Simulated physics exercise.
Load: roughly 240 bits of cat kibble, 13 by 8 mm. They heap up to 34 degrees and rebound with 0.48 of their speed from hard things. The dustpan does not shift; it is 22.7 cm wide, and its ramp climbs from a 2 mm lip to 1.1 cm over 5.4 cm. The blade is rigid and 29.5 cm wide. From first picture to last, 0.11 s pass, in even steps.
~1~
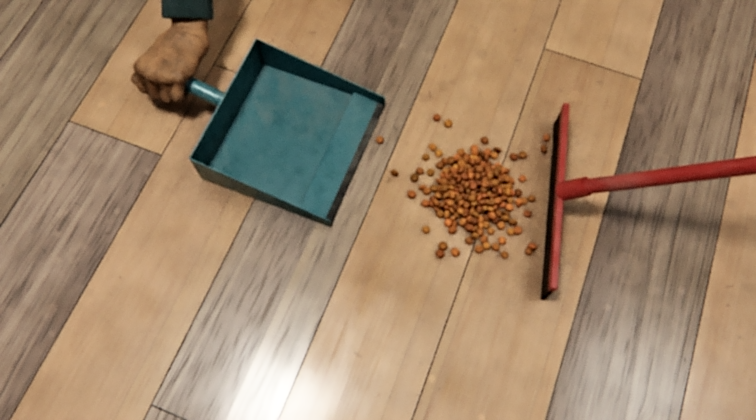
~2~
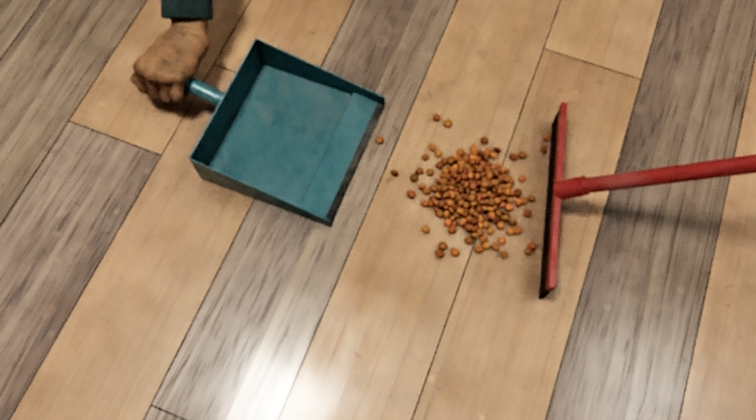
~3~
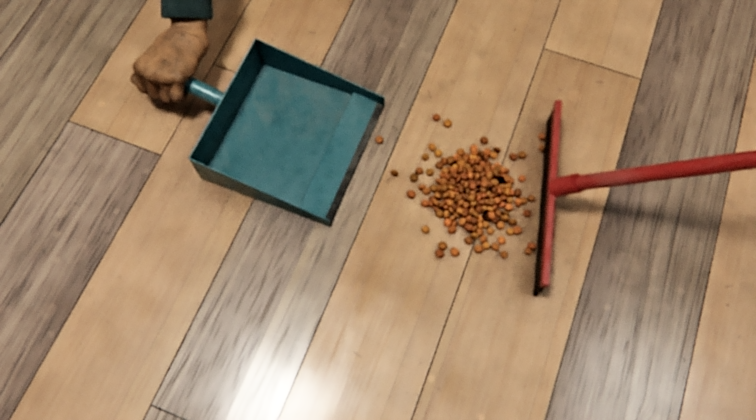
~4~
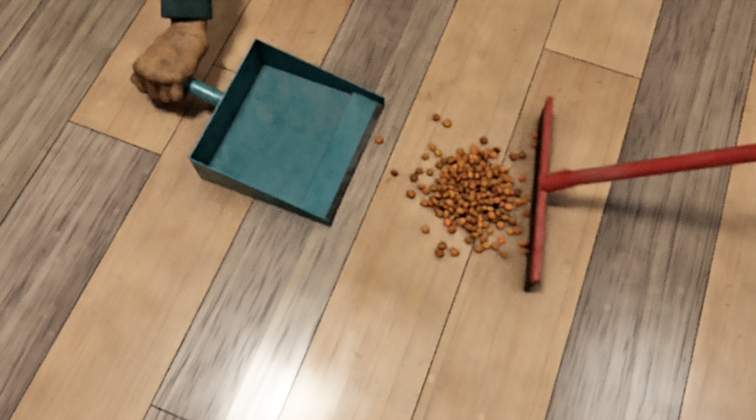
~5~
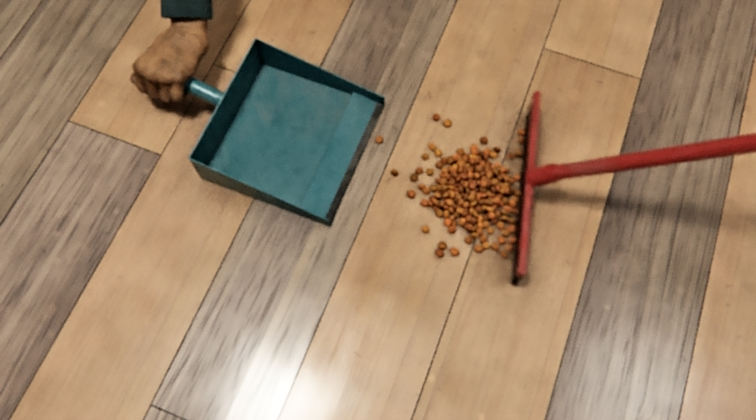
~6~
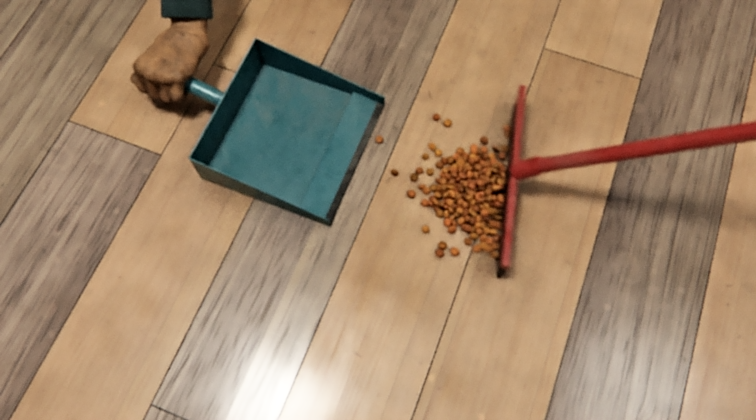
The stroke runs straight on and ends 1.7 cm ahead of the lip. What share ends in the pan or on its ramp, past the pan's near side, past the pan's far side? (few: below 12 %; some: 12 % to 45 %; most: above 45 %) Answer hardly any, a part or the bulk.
Pan a part, near side hardly any, far side hardly any.
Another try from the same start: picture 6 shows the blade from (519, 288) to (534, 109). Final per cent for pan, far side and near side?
Pan 35, far 0, near 15.
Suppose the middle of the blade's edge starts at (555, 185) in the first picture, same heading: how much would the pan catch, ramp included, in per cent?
Some 35 per cent.
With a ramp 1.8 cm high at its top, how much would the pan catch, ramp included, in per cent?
Then about 35 per cent.
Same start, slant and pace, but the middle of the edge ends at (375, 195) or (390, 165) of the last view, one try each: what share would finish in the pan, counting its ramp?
About 50 and 45 per cent.
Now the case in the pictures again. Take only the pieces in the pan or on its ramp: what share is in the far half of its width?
Roughly 50 per cent.
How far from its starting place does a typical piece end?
Roughly 20 cm.
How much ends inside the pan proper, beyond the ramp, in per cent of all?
Roughly 10 per cent.
Then, 0.10 s after the last picture, middle of the blade 12 cm from the lip; 0 % over the lip, far side 5 %, near side 0 %.
Then, 0.16 s after the last picture, middle of the blade 6 cm from the lip; 0 % over the lip, far side 5 %, near side 0 %.
Then, 0.36 s after the last picture, middle of the blade 5 cm from the lip; 35 % over the lip, far side 5 %, near side 5 %.
In the end, pan 35 %, near side 5 %, far side 5 %, in front of the lip or behind the blade 50 %.
